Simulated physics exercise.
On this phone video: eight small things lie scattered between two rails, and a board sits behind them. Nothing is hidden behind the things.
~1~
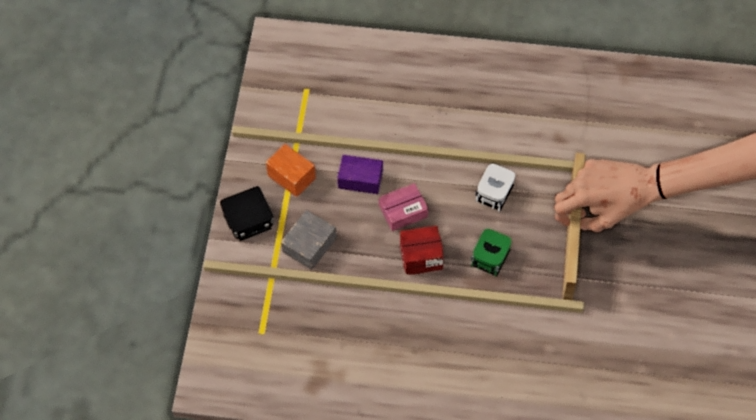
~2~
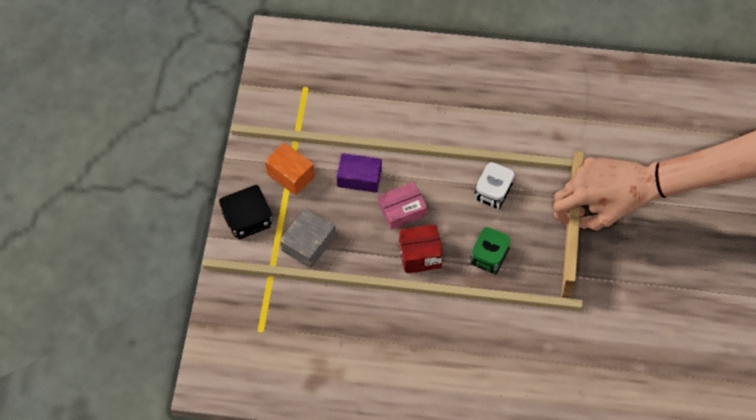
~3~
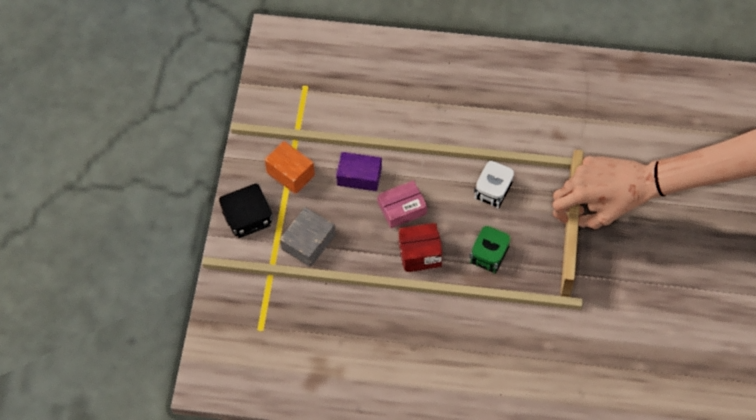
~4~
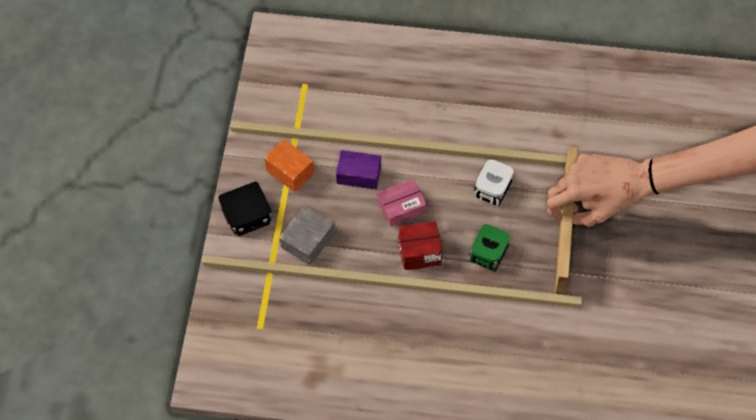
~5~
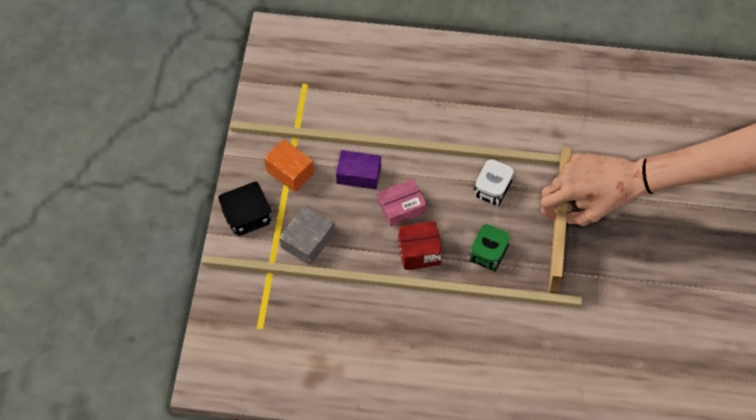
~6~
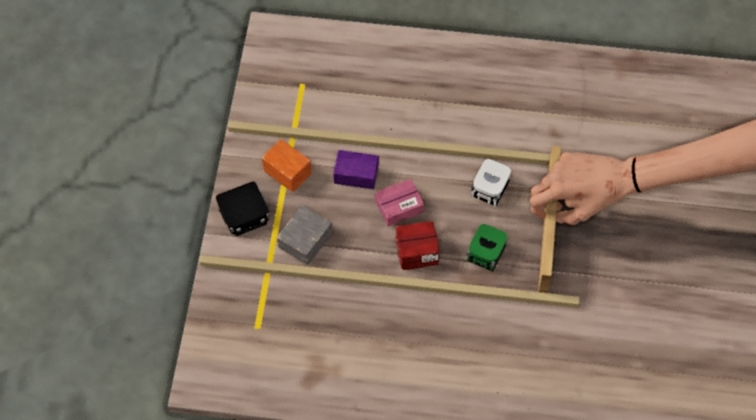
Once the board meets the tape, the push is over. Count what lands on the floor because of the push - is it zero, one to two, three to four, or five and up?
The count is three to four.
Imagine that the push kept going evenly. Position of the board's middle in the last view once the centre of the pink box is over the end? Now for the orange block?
First one: Around (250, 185). Other one: Around (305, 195).
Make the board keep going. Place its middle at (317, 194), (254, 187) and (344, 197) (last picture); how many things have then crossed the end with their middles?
Counts: 1, 5, 0.
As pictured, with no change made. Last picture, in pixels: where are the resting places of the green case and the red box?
In the last picture the green case sits around (261, 227) and the red box around (225, 230).
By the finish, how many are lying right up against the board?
The number is 2.
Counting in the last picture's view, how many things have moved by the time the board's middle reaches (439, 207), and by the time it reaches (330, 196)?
The first number is 4, the next one 8.
A little later, none off yet; black case at rest near (243, 209); orange block at rest near (287, 166); grey block at rest near (305, 235).
Next, none off yet; black case moving near (236, 208); orange block moving near (280, 165); grey block shifted about its own width near (278, 234).
When it is over, the number that fall off is three or four; down, grey block, orange block and black case.
